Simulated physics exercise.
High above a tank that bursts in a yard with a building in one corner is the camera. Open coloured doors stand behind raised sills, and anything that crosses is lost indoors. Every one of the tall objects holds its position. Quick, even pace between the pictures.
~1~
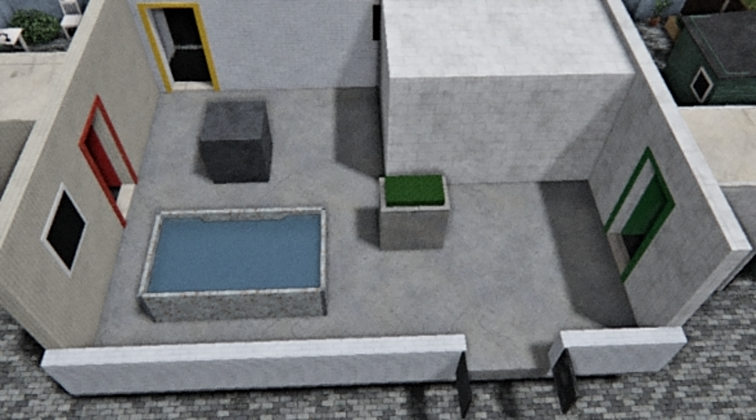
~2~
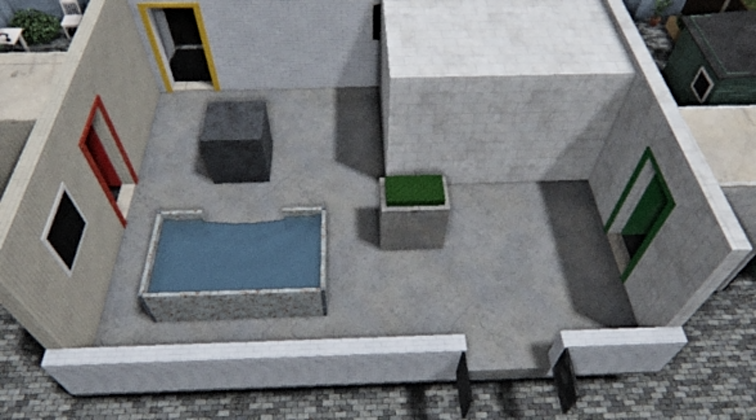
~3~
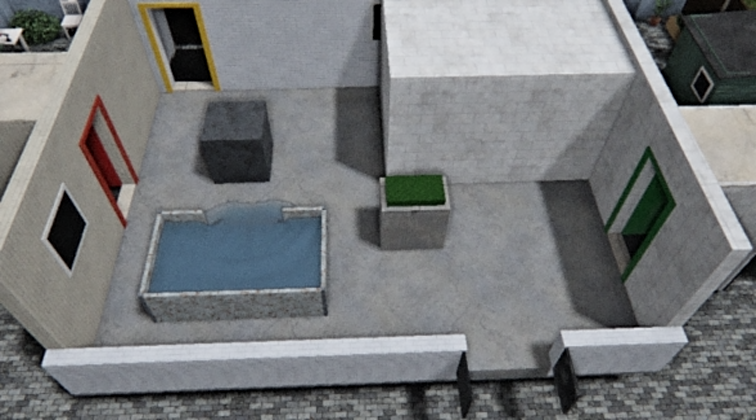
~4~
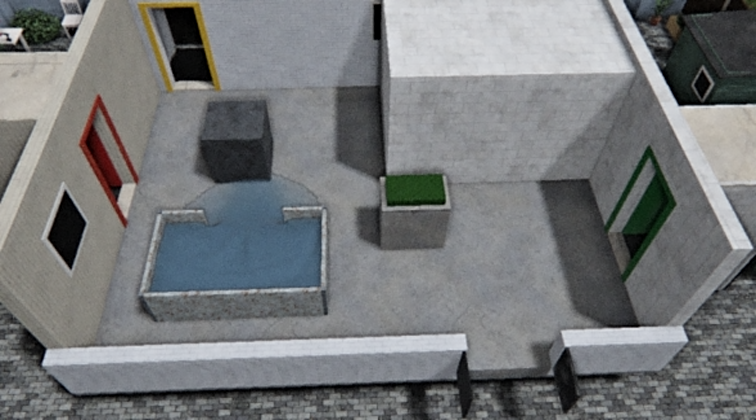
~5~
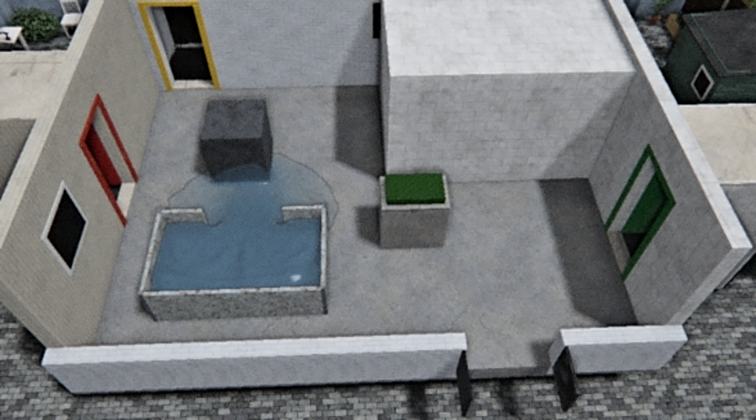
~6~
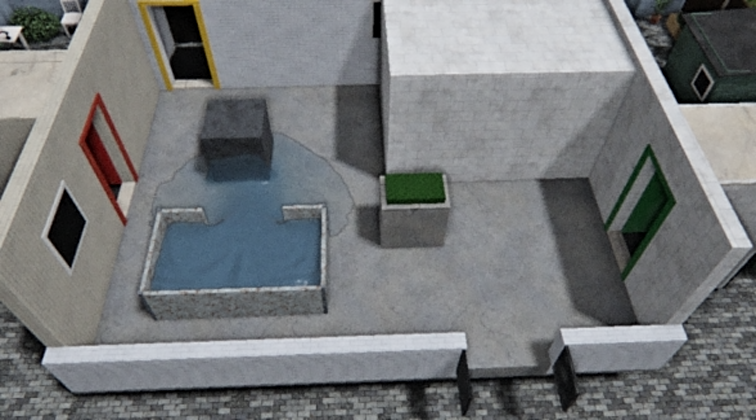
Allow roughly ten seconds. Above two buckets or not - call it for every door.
Yellow door: Above two buckets; red door: Above two buckets; green door: Not above two buckets.
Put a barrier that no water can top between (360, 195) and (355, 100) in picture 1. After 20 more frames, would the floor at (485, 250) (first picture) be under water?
There: Not flooded.
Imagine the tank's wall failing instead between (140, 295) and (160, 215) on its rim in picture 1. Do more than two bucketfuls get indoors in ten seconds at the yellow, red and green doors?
At the doors, yellow crosses the line, red crosses the line and green crosses the line.
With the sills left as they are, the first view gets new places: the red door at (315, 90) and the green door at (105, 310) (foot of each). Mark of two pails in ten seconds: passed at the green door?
The green door crosses the line.
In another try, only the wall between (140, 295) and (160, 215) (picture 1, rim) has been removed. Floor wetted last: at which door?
I'd go with the door marked green.
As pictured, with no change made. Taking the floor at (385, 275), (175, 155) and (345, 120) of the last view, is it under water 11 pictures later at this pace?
Point 1: Not wet; point 2: Drenched; point 3: Drenched.
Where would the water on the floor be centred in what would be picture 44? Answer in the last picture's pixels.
Close to (258, 189), I reckon.
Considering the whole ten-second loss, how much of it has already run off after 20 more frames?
I get 40 percent.
A moment on, water covers 25 % of the floor; the yellow door not reached, the red door under two buckets in, the green door not reached.
Next, water covers 35 % of the floor; the yellow door not reached, the red door far over two buckets in, the green door not reached.
Then, water covers 50 % of the floor; the yellow door over two buckets in, the red door far over two buckets in, the green door not reached.
Later, water covers 65 % of the floor; the yellow door far over two buckets in, the red door far over two buckets in, the green door not reached.
In the end, water covers 85 % of the floor; the yellow door far over two buckets in, the red door far over two buckets in, the green door wet at the sill, nothing in.
